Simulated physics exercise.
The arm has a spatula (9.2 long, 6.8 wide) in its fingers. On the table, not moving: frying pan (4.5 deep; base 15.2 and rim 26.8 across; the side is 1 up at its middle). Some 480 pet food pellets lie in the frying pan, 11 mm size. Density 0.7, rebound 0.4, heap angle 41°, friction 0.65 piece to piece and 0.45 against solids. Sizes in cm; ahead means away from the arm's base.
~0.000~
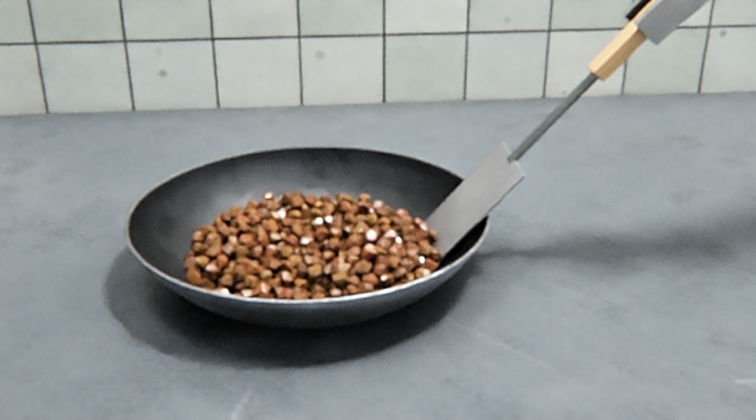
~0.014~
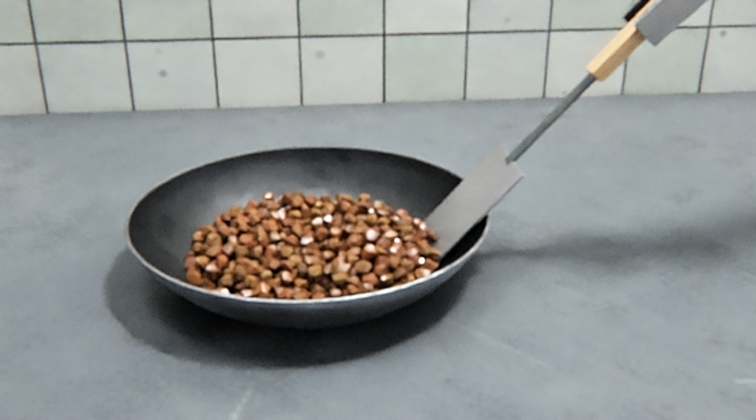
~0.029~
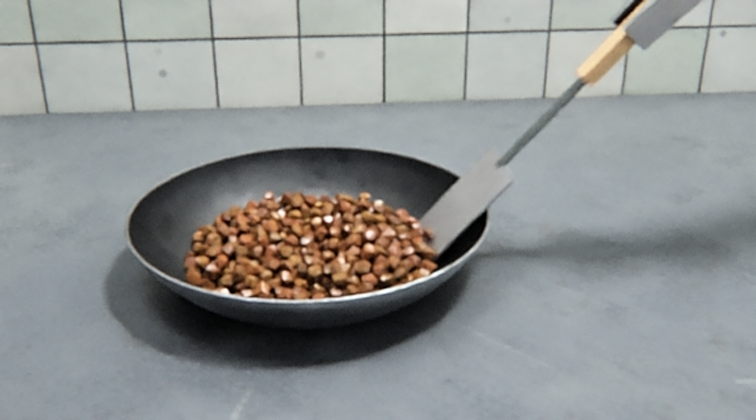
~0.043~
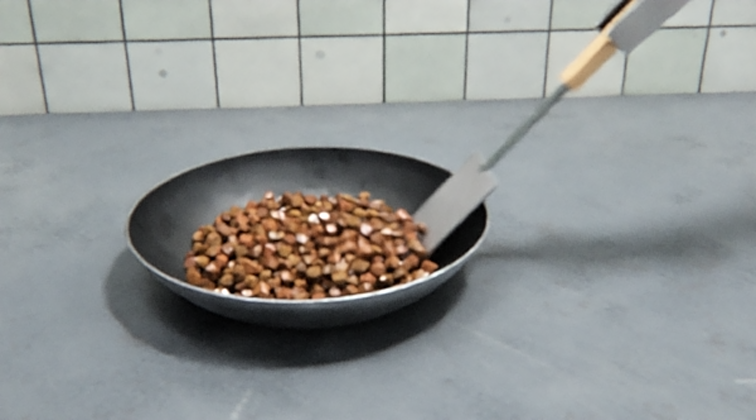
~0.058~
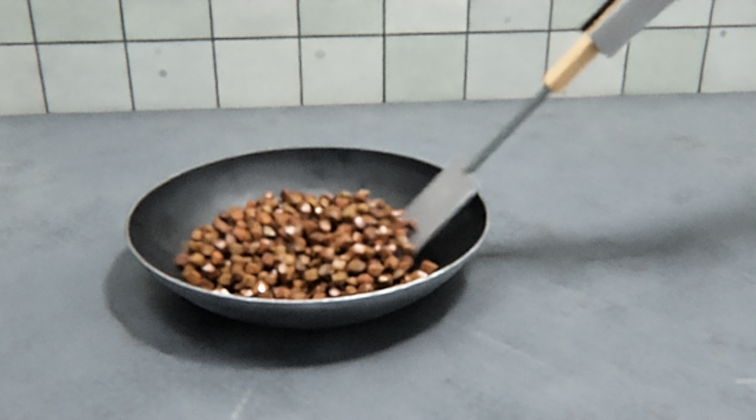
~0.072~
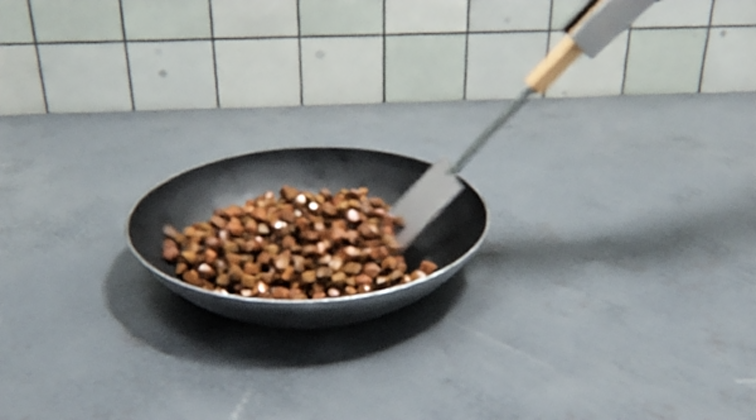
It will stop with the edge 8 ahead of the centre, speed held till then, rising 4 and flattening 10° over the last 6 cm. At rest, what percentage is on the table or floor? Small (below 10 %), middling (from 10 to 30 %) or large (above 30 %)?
Answer: Middling; from 10 to 30 % of the pet food pellets finish on the table or floor.
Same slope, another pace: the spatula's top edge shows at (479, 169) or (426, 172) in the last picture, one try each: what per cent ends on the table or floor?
About 0 and 20 per cent.
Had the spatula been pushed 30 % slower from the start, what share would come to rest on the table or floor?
It would be near 5 per cent.
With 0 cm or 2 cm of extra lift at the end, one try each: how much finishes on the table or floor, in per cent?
About 10 and 10 per cent.
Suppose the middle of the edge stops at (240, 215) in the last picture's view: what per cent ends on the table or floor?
Some 5 per cent.
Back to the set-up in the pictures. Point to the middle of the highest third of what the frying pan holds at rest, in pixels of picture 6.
Around (190, 232).
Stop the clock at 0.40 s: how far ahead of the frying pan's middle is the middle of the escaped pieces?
About 18 cm.
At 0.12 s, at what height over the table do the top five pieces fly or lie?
Some 5 cm.
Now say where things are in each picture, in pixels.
In the first frame, spatula top edge at (514, 158), sloping 48°; upper third of the load around (311, 241), from x 190 to 435, top at y 200; 476 in the frying pan.
In the second frame, spatula top edge at (512, 159), sloping 48°; upper third of the load around (311, 241), from x 190 to 435, top at y 200.
In the third frame, spatula top edge at (502, 163), sloping 48°; upper third of the load around (316, 240), from x 190 to 430, top at y 200.
In the fourth frame, spatula top edge at (486, 168), sloping 48°; upper third of the load around (327, 237), from x 190 to 430, top at y 200.
In the fifth frame, spatula top edge at (470, 170), sloping 48°; upper third of the load around (315, 234), from x 185 to 430, top at y 195.
In the sixth frame, spatula top edge at (453, 171), sloping 48°; upper third of the load around (299, 230), from x 170 to 425, top at y 195; 476 in the frying pan.
After 0.12 s, sloping 48°, highest piece 6 above the table; 476 in the frying pan.
After 0.17 s, sloping 45°, highest piece 7 above the table; 474 in the frying pan, 2 on the blade or in flight.
After 0.40 s, sloping 38°, highest piece 5 above the table; 413 in the frying pan, 62 on the table or floor, 1 on the blade or in flight.
After 1.45 s, sloping 38°, highest piece 5 above the table; 413 in the frying pan, 63 on the table or floor.
At rest, 413 in the frying pan, 63 on the table or floor. That is 13 % on the table or floor.
